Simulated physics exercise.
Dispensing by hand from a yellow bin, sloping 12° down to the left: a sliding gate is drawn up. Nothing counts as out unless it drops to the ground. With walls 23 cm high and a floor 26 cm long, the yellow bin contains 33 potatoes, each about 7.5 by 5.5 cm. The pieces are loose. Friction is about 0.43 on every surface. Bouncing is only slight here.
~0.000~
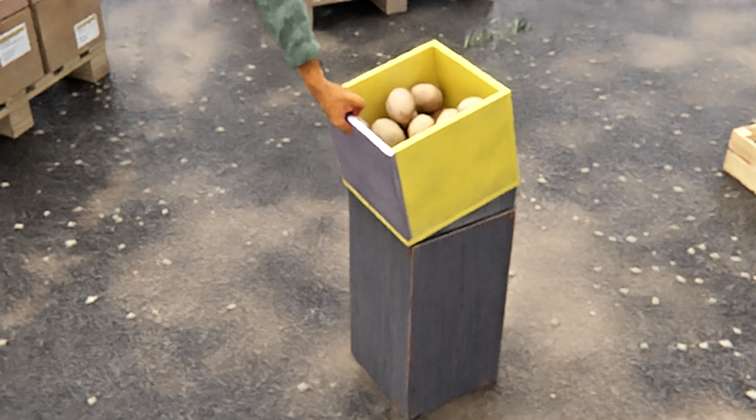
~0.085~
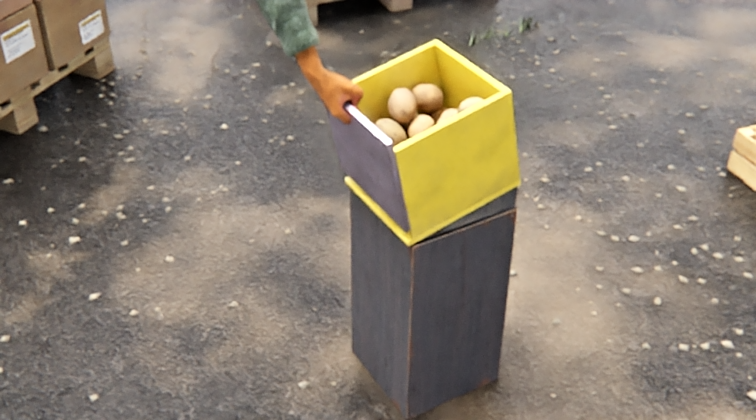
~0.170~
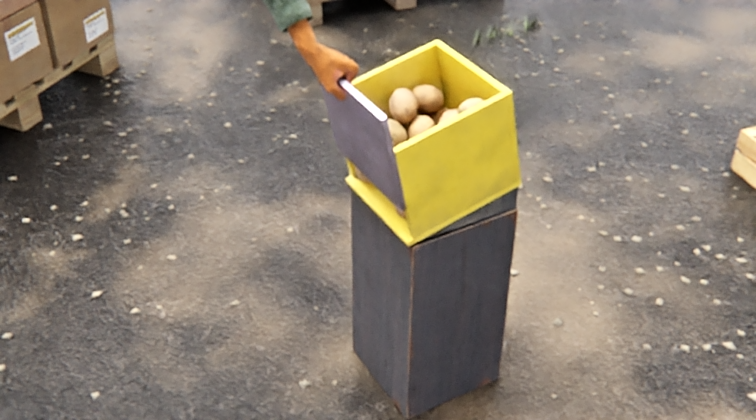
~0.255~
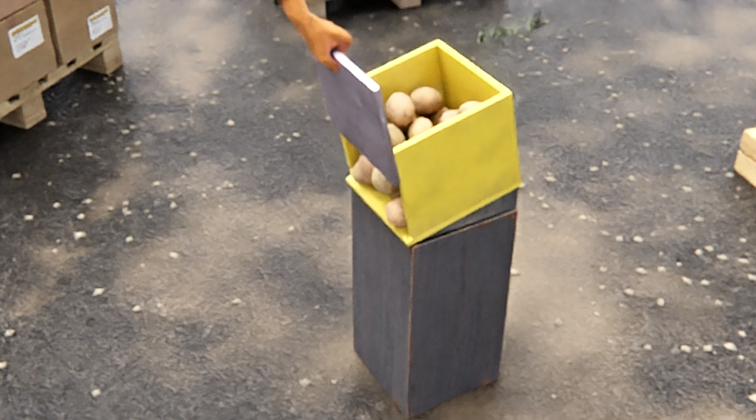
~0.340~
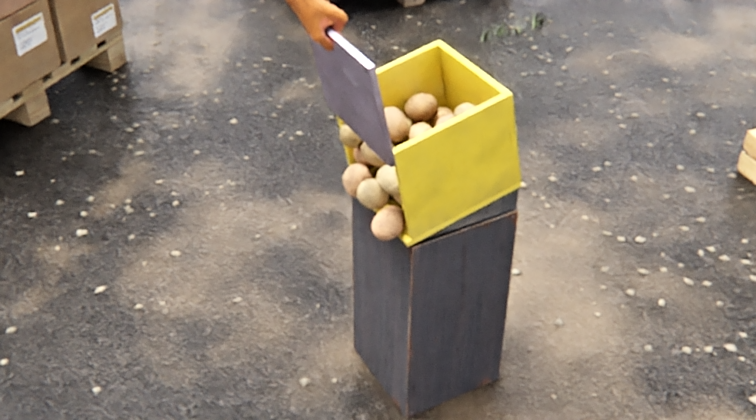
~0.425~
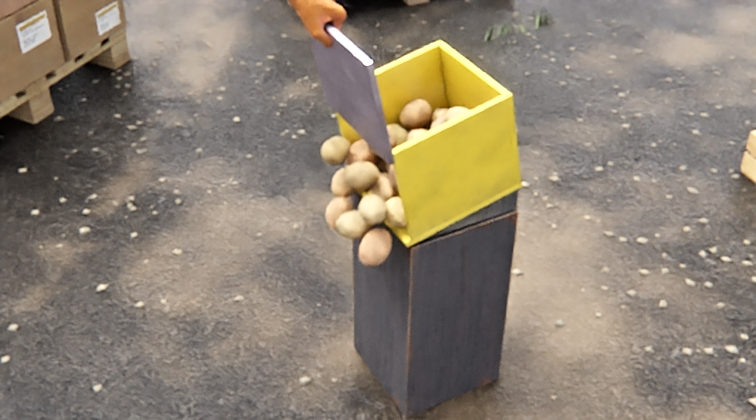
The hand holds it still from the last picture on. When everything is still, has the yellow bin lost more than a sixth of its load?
Yes.
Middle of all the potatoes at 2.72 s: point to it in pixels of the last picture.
Middle: About (301, 414) px.
After 0.79 s, the yellow bin is down by 13 of 33.
After 1.25 s, the yellow bin is down by 16 of 33.
After 1.89 s, the yellow bin is down by 22 of 33.
Final count (at 2.72 s), the yellow bin is down by 29 of 33. Asked share, 29 of 33, 88 per cent.
